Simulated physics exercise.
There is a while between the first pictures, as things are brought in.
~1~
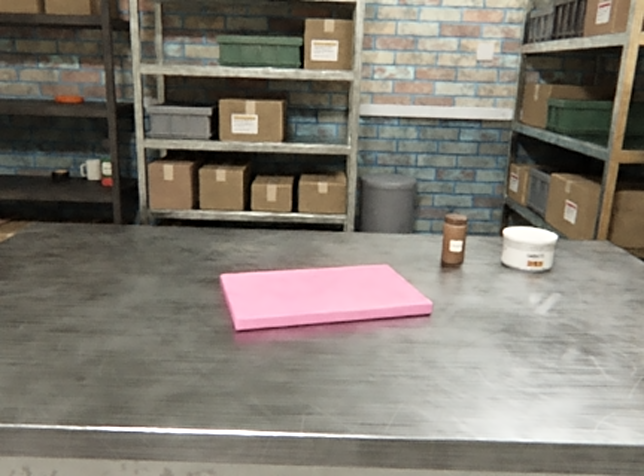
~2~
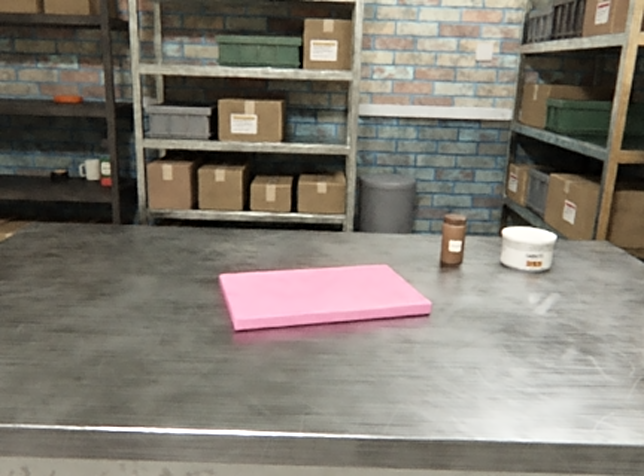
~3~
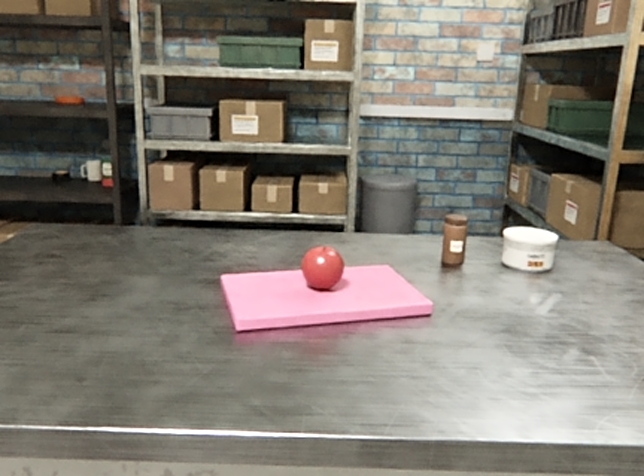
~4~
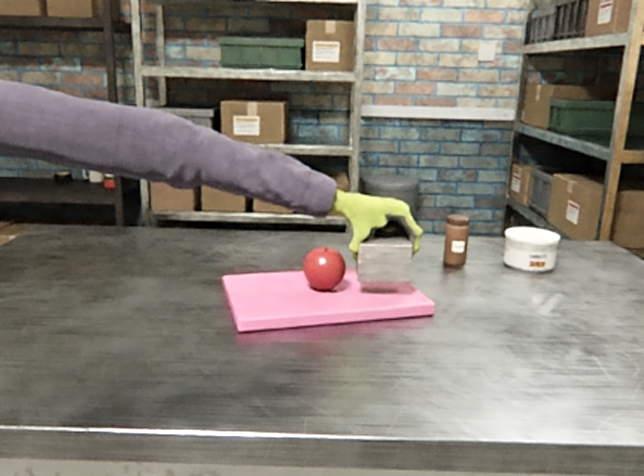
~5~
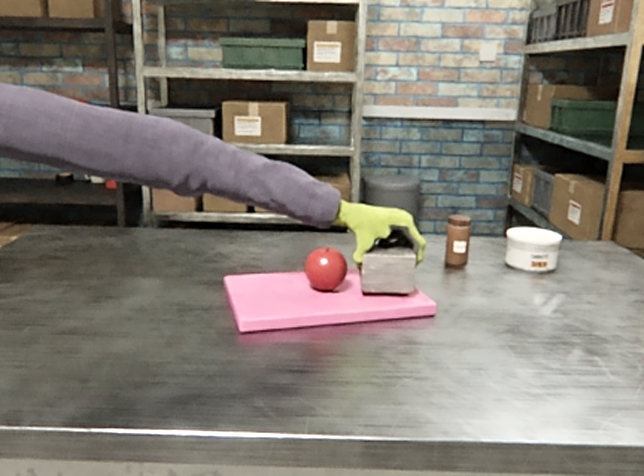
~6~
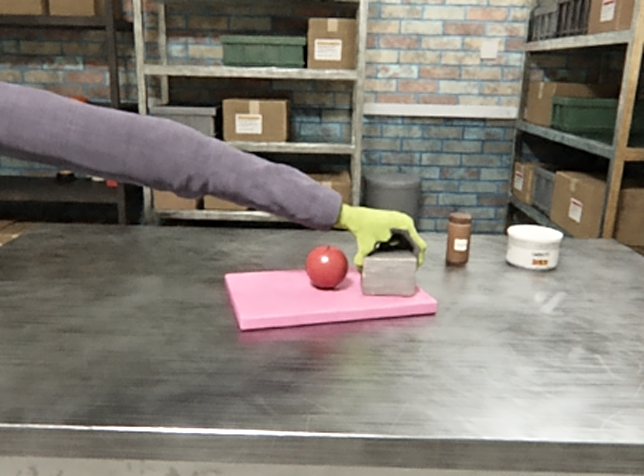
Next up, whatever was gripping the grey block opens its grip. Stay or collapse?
Most likely the pile will stay as built.
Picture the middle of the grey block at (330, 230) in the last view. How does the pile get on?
Well, it topples after that.
Then, 0.30 s on from there, no change.
Then, 0.70 s on from there, grey block resting near (387, 271).
In the end, all 5 unmoved. At the end, from the last picture's camera, grey block near (387, 271). The pile stays up.
